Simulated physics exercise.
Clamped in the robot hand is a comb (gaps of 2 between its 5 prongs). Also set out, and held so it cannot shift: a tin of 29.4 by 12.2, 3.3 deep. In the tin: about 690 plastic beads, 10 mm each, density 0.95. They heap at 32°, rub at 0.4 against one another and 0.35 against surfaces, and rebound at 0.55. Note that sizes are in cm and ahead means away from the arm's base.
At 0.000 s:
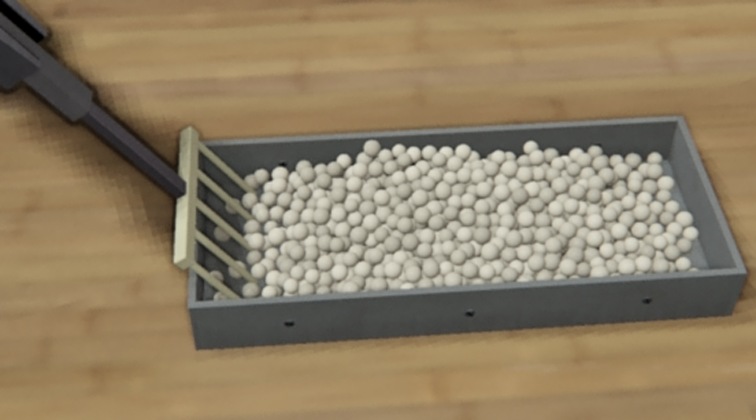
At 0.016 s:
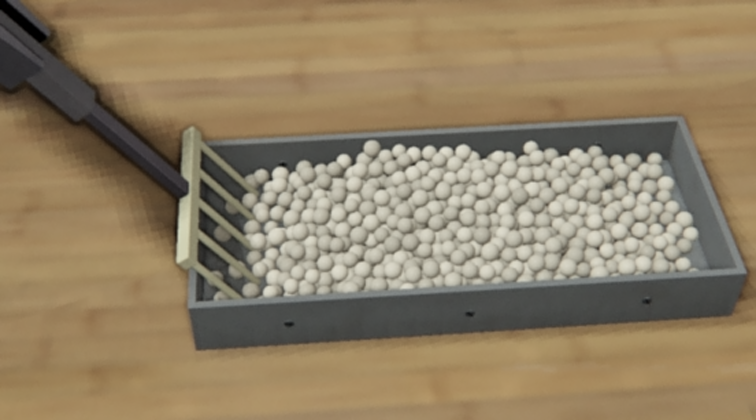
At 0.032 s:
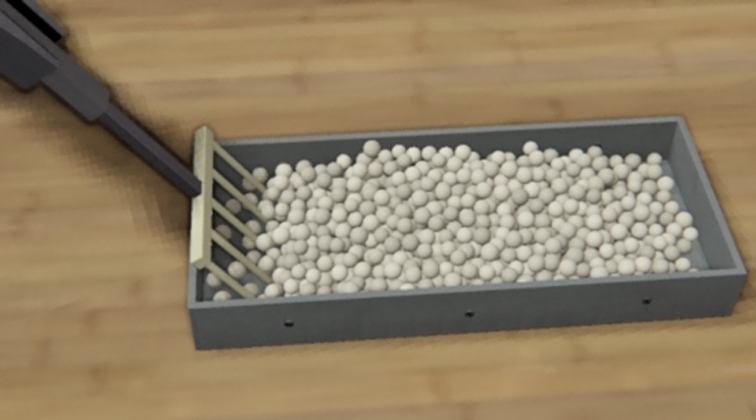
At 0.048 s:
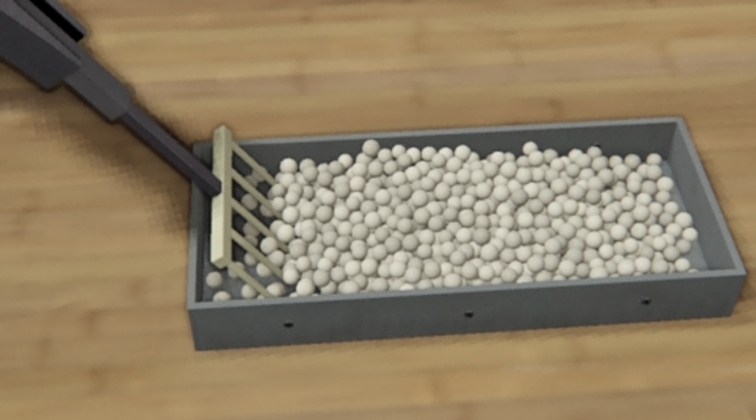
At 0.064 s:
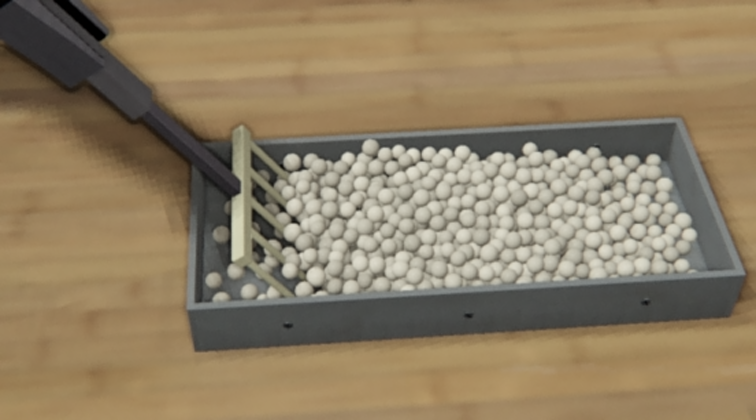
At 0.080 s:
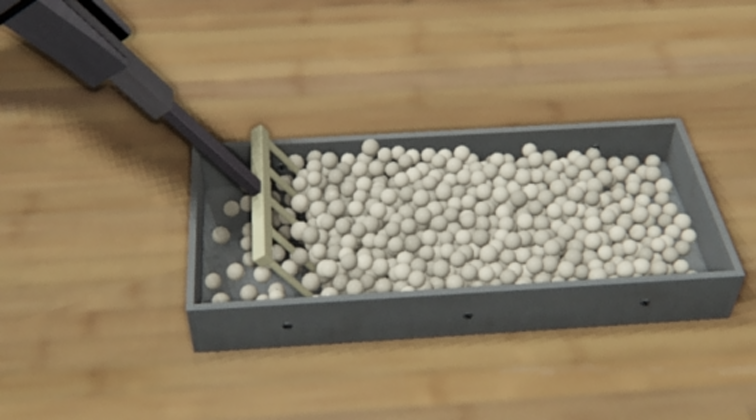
A robot arm slides a comb rightward through pale beads in a gray tin.
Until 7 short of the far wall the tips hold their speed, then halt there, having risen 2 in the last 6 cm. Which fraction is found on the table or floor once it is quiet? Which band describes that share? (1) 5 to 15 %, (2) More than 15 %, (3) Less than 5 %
Answer: 1.
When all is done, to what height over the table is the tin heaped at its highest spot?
Measured height: Some 5.0 cm.
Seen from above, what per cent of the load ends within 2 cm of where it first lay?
Estimate: 25 per cent.
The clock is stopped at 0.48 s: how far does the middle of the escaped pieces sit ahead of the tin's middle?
Around 16 cm, I'd say.
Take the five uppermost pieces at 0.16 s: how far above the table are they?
About 6 centimetres.
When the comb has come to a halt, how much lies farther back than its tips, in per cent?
Roughly 45 per cent of the load ends behind the tips.
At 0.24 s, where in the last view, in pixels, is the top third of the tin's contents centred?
Somewhere around (519, 193), I think.
After 0.16 s, sloping 56°, highest piece 7 above the table; 690 in the tin.
After 0.24 s, sloping 56°, highest piece 7 above the table; 682 in the tin, 2 on the table or floor, 6 in flight or on the tool.
After 0.48 s, sloping 56°, highest piece 5 above the table; 631 in the tin, 53 on the table or floor, 6 in flight or on the tool.
After 1.18 s, sloping 56°, highest piece 5 above the table; 628 in the tin, 62 on the table or floor.
In the end, 628 in the tin, 62 on the table or floor. That is 9 % on the table or floor.
